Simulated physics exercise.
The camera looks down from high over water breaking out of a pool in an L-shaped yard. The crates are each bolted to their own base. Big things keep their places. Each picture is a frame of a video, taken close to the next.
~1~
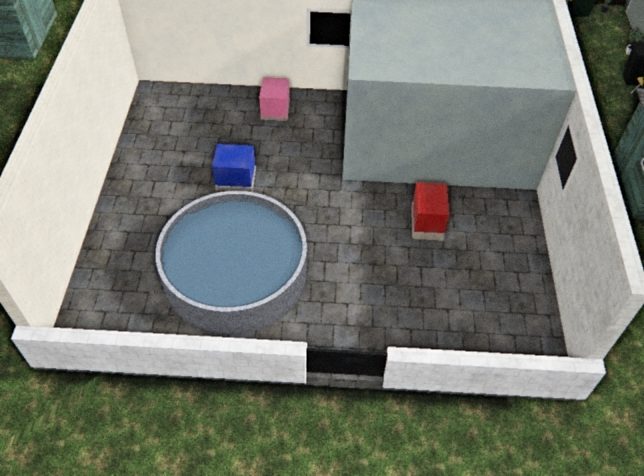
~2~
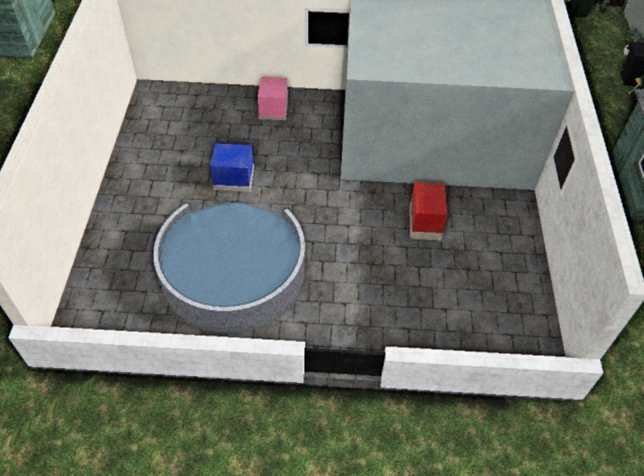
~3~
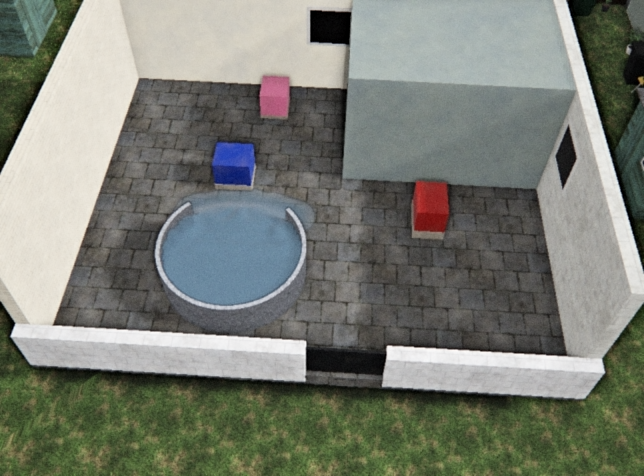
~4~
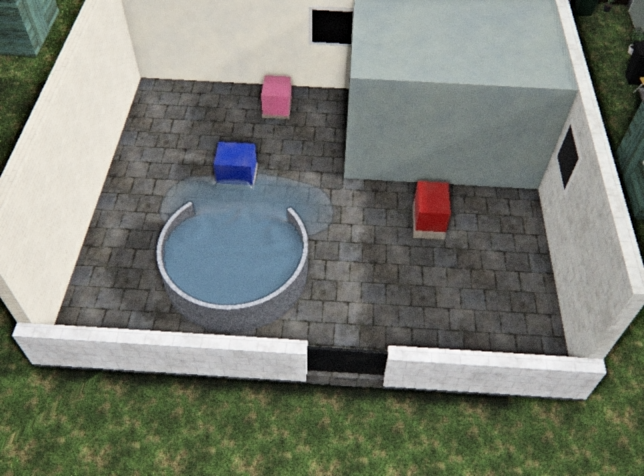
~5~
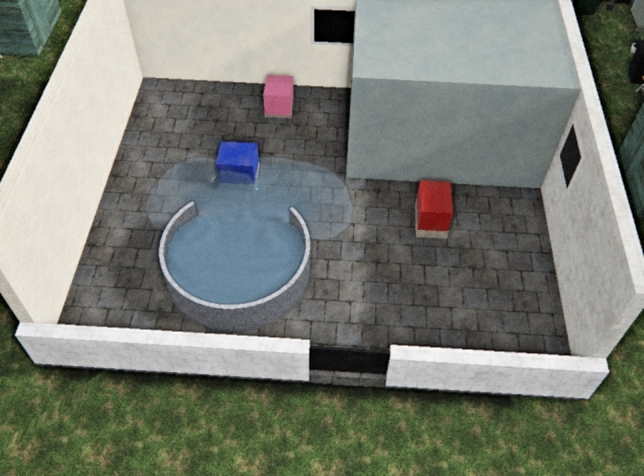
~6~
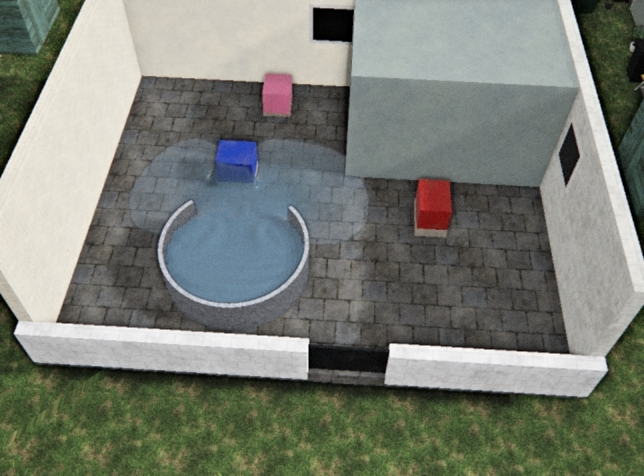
In a walled, stone-paved yard seen from above, the far side of a round pool opened and water poured out, spreading across the paving around a blue block, while pink and red blocks stayed put.
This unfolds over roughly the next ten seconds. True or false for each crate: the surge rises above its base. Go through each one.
Pink crate: True; blue crate: True; red crate: False.
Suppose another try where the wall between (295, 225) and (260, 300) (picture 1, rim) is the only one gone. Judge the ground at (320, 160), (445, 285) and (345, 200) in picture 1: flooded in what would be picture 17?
One by one, they turn out not soaked, drenched and not soaked.
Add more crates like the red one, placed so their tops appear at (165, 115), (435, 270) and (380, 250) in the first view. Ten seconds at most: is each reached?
In turn: Is soaked, is safe, is safe.
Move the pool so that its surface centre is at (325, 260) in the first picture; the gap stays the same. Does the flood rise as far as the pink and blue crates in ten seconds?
Pink crate: Reached; blue crate: Reached.
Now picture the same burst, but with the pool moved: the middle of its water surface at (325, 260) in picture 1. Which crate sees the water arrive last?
My pick is the pink-painted one.
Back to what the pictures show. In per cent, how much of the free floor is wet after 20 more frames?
Near 55 in a hundred.
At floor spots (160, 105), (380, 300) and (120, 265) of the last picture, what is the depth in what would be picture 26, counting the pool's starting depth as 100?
Taking the places in turn, I get roughly 18, 0 and 4 percent.
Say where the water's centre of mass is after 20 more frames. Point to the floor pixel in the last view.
Centre: Close to (247, 171).
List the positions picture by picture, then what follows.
Still water in the pool at (232, 250), in the first picture.
Water pours out on the pool's far side and has run to a hidden place, in the second picture.
Water pours out on the pool's far side and has run to (181, 204), in the third picture.
Water pours out on the pool's far side and has run to (329, 215), in the fourth picture.
Water pours out on the pool's far side and has run to (173, 169), in the fifth picture.
Water pours out on the pool's far side and has run to (167, 151), in the sixth picture.
A moment on, water covers 35 % of the floor; the pink crate water round its plinth, the blue crate water round its plinth, the red crate water round its plinth.
Next, water covers 45 % of the floor; the pink crate water round its plinth, the blue crate water round its plinth, the red crate water round its plinth.
Then, water covers 55 % of the floor; the pink crate water round its plinth, the blue crate water round its plinth, the red crate water round its plinth.
Later, water covers 75 % of the floor; the pink crate water round its plinth, the blue crate water round its plinth, the red crate water round its plinth.
In the end, water covers 100 % of the floor; the pink crate was topped, the blue crate was topped, the red crate stayed above the water.
